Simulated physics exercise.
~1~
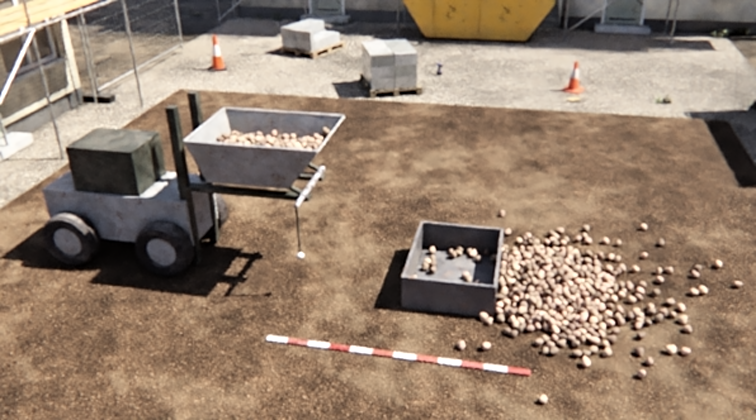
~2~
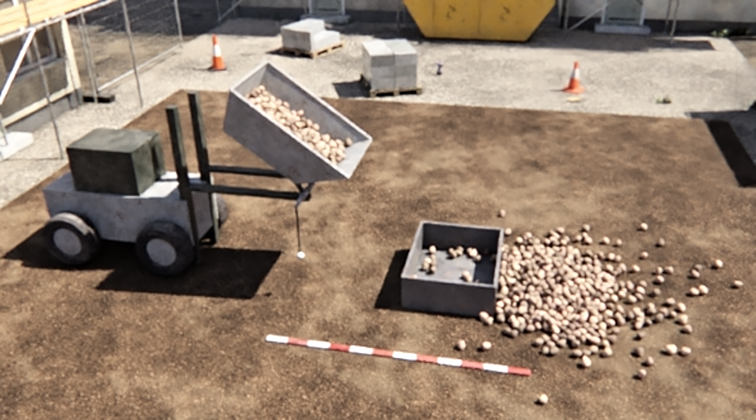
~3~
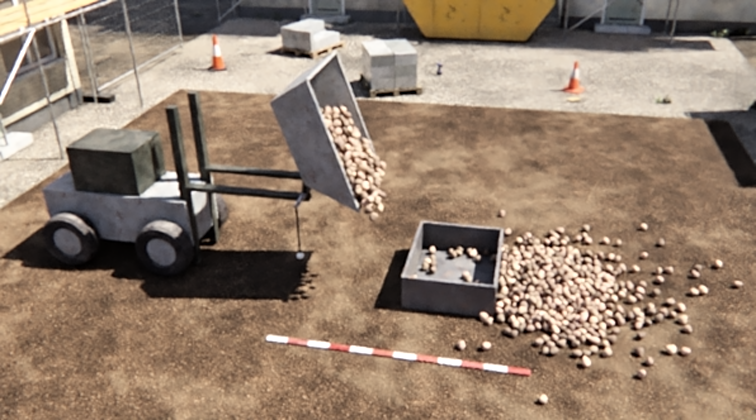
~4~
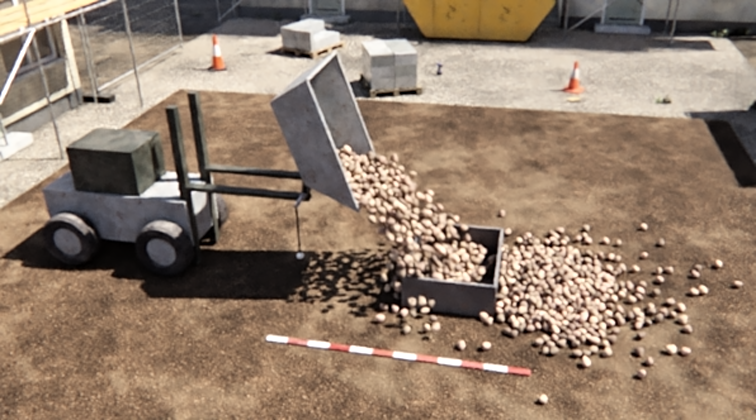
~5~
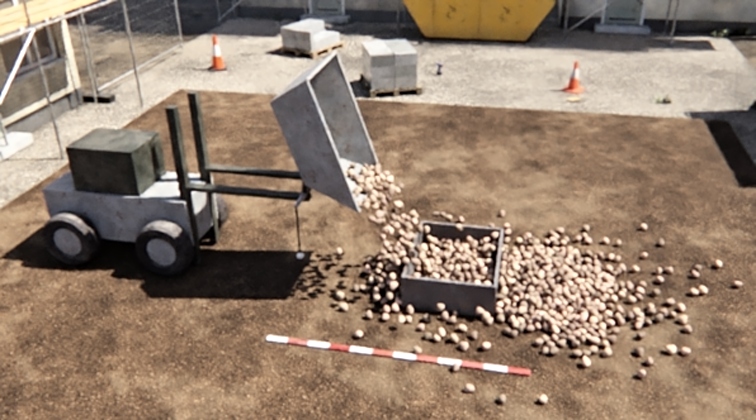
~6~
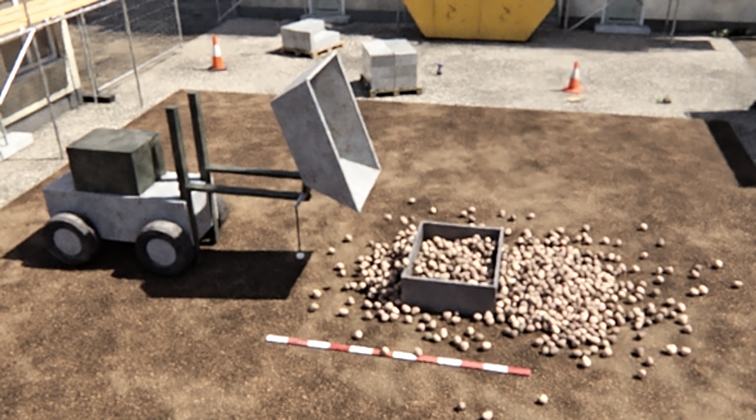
A raised skip tips right and empties its stones into and around a grey bin.
